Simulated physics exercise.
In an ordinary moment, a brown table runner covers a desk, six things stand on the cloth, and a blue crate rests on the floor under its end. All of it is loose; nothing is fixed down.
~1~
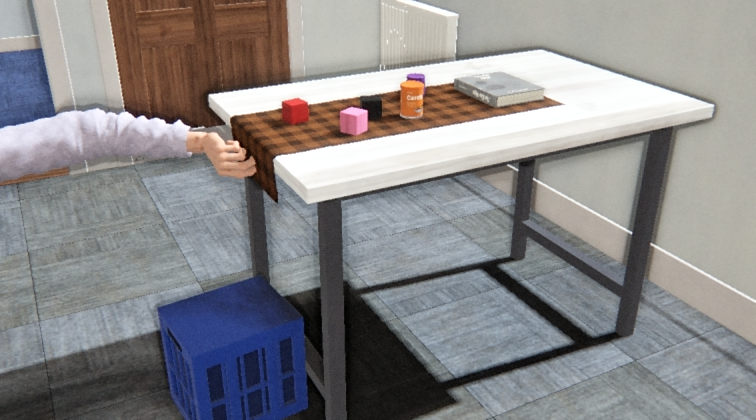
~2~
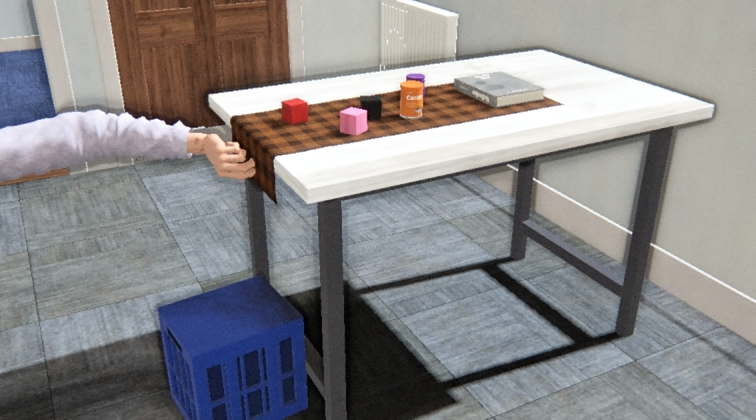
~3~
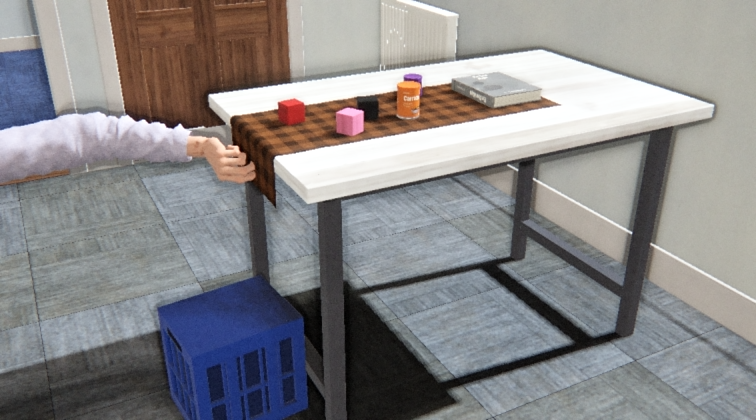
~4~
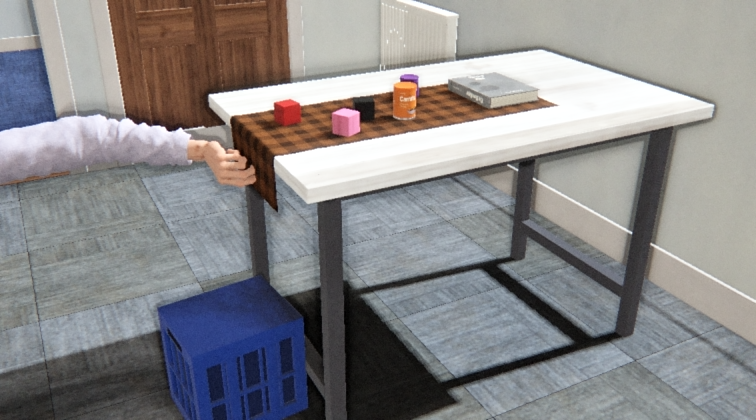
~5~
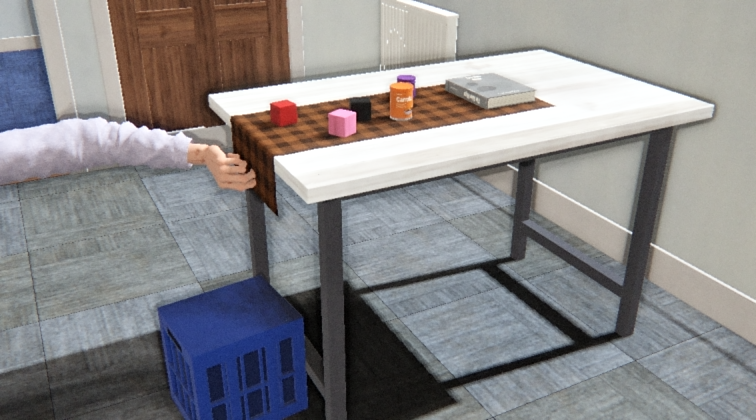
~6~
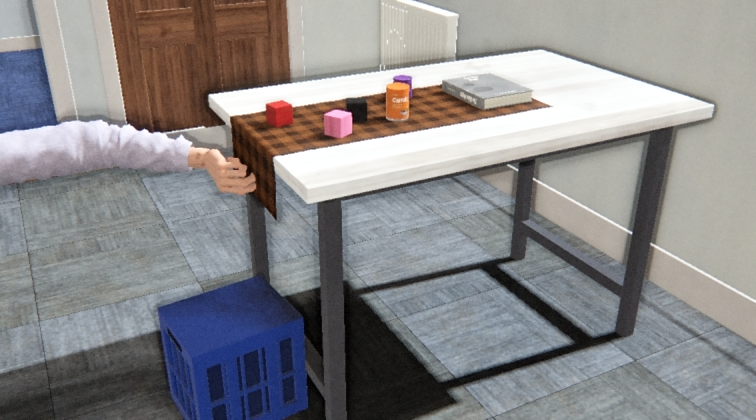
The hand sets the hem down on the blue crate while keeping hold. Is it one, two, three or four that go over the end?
It is three.
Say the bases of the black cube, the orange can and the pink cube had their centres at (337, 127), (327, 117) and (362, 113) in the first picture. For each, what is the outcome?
In the end the black cube gets dislodged, while the orange can gets dislodged and the pink cube gets dislodged.
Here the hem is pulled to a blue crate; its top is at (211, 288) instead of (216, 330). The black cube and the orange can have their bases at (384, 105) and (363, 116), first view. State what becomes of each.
Result: Black cube still there, orange can still there.
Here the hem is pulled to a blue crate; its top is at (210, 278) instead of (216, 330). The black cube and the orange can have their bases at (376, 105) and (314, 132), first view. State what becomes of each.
Outcome: Black cube keeps its perch; orange can is gone.
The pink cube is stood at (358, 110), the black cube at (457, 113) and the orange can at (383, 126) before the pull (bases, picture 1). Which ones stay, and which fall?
The pink cube ends up off; the black cube stays put; the orange can ends up off.
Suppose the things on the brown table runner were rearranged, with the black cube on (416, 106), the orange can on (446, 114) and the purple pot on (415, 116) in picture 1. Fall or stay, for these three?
The black cube ends up on top still, the orange can ends up on top still, the purple pot ends up on top still.
Soon after, hem near (257, 248); red cube gone.
After that, hem on the crate; red cube, pink cube and black cube gone.
In the end, hem on the crate; red cube, pink cube and black cube gone. Over the edge go three.
